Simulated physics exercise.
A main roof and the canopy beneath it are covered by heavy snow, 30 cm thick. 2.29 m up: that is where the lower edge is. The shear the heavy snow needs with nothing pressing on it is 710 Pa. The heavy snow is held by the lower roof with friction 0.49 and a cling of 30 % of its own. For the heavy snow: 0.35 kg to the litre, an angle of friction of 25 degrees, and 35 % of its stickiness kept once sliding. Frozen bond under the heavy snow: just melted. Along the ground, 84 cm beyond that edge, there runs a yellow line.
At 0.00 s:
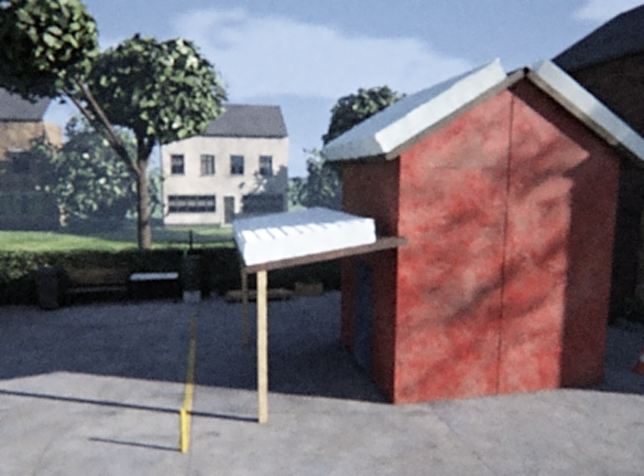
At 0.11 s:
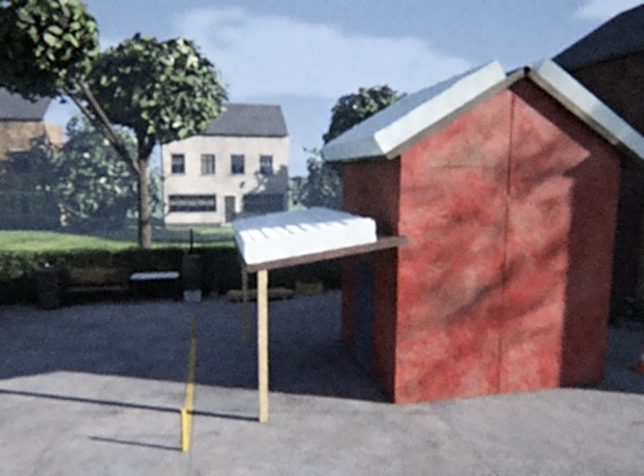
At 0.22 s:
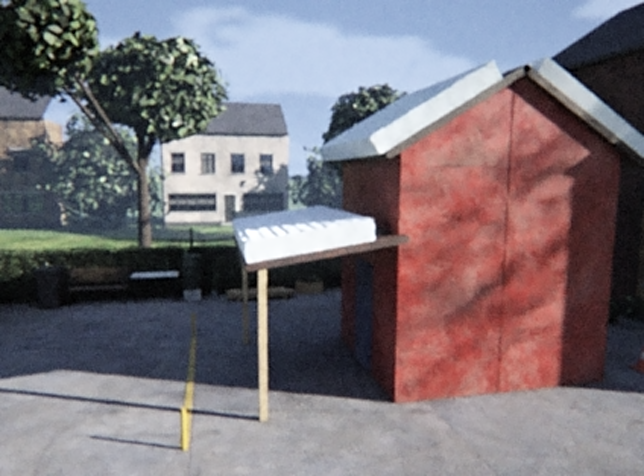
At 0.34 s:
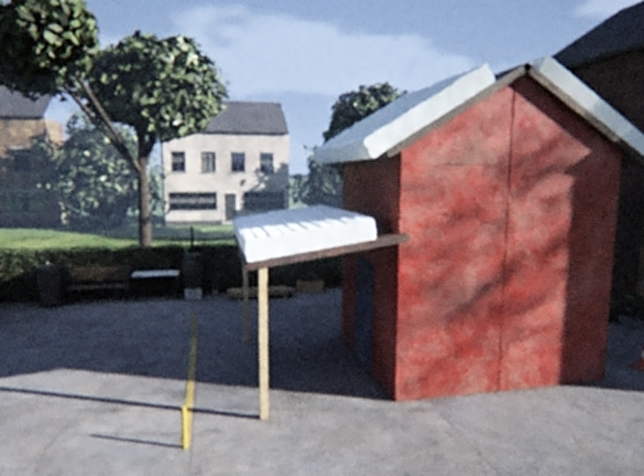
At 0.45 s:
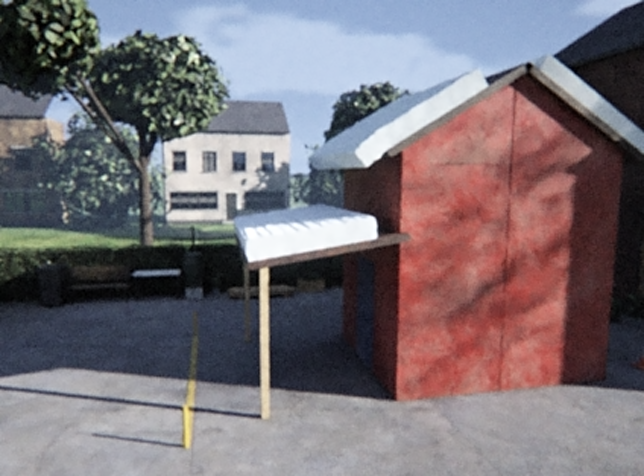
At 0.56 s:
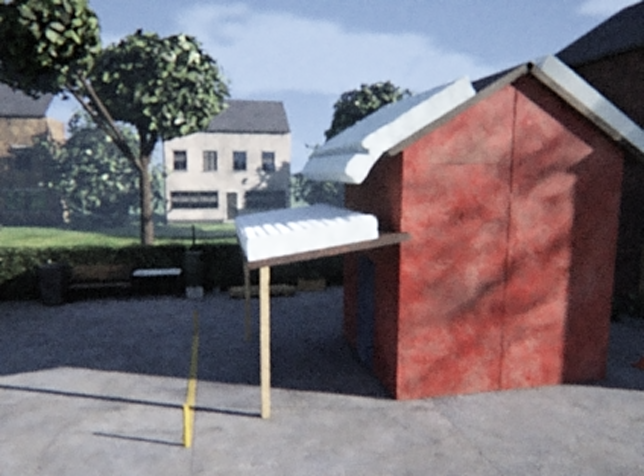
At the start, thick white snow covers the roof of a red shed and a lower canopy beside it, near a yellow ground line. The snow on the shed's left slope slides slowly down to the left in one piece, then pushes farther past the roof edge, cracking and sagging above the canopy.
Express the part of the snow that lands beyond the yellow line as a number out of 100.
Roughly 31 per cent.
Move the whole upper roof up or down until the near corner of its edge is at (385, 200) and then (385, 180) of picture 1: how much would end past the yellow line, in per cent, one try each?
It would be 0 percent for the first setting and 12 percent for the second.
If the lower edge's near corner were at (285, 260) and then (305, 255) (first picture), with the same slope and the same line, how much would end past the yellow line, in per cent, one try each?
45 %, 40 %.
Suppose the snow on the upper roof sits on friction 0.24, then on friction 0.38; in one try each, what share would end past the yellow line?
I'd expect around 20 percent, then around 3 percent.
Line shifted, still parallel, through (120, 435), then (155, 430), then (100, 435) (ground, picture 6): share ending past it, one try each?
Respectively 14, 20 and 10 percent would end past it.
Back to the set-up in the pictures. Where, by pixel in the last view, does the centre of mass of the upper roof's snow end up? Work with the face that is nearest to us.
Close to (197, 346) in the last picture.
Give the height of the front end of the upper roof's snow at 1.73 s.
Height: Approx. 1.4 m.
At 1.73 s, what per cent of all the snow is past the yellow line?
I'd put it at roughly 10 %.
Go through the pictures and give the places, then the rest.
In the first picture, front end of the heavy snow at (385, 142).
In the second picture, front end of the heavy snow at (384, 142), its middle shifted 2.5 cm, 1 % of it past the upper edge, in one piece.
In the third picture, front end of the heavy snow at (379, 138), its middle shifted 9.9 cm, 5 % of it past the upper edge, in one piece.
In the fourth picture, front end of the heavy snow at (373, 153), its middle shifted 23 cm, 11 % of it past the upper edge, in one piece.
In the fifth picture, front end of the heavy snow at (364, 151), its middle shifted 40 cm, 19 % of it past the upper edge, cracking.
In the sixth picture, front end of the heavy snow at (352, 160), its middle shifted 64 cm, 30 % of it past the upper edge, cracking.
By 1.10 s, none is below the lower edge and 0 % is past the line.
By 1.73 s, 21 % is below the lower edge and 9 % is past the line.
By 2.37 s, 44 % is below the lower edge and 31 % is past the line.
By 3.00 s, 45 % is below the lower edge and 31 % is past the line.
By 3.70 s, at the end, 45 % is below the lower edge and 31 % is past the line.
